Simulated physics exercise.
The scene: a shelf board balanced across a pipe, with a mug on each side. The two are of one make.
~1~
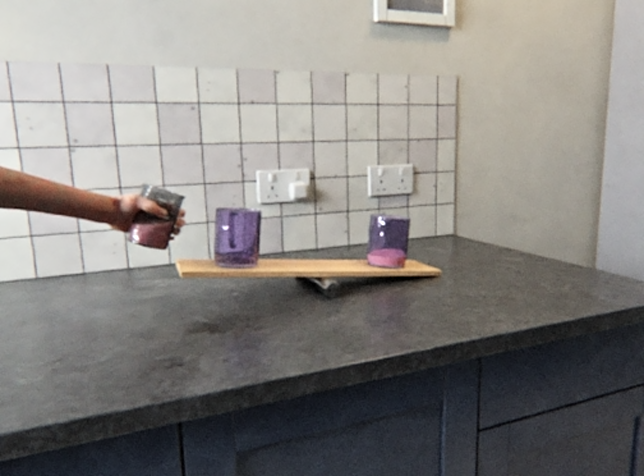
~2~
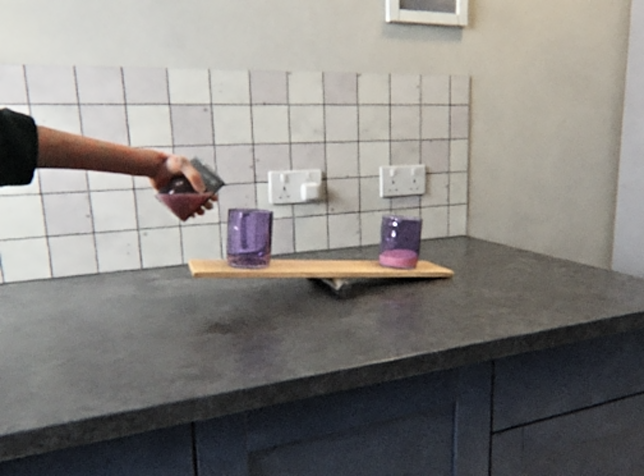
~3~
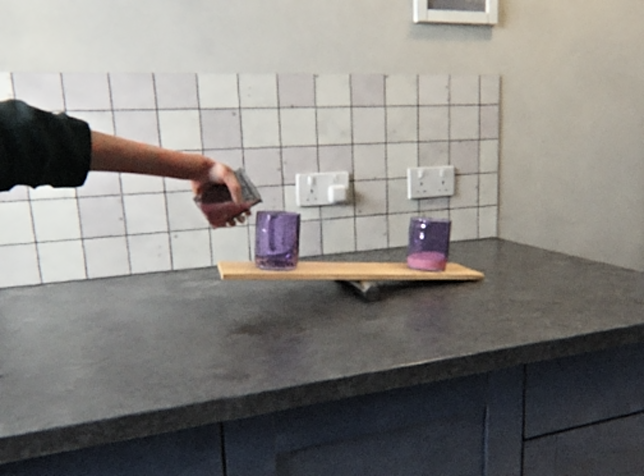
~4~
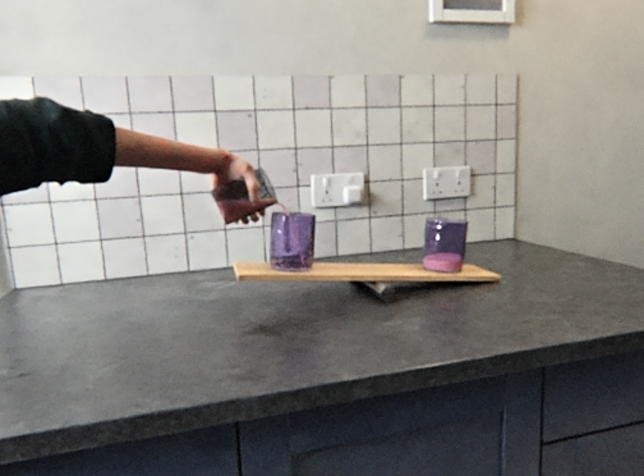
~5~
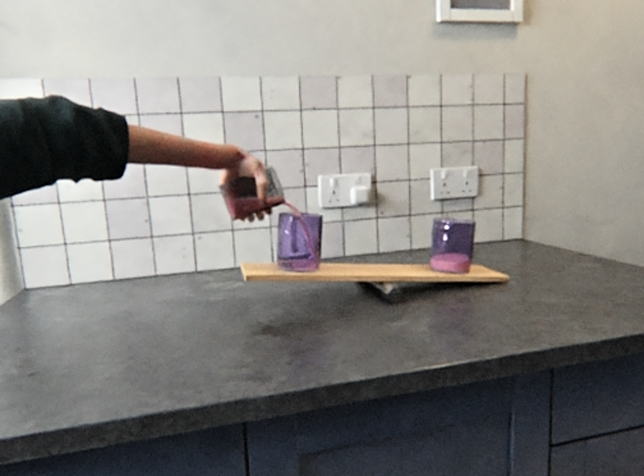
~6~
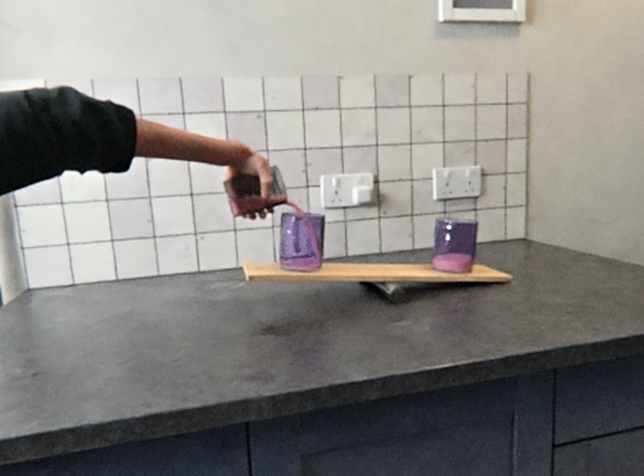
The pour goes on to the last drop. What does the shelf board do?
The shelf board tips the other way.
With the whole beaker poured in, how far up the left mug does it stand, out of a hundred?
Some 30 per cent.
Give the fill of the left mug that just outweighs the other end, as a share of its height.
Some 15 per cent.
A moment on, the left mug is about a quarter full; the shelf board leans as before.
Further on, the left mug is about a quarter full; the shelf board has swung over, and that end is down.
When it is over, the left mug is about a third full; the shelf board has swung over, and that end is down.
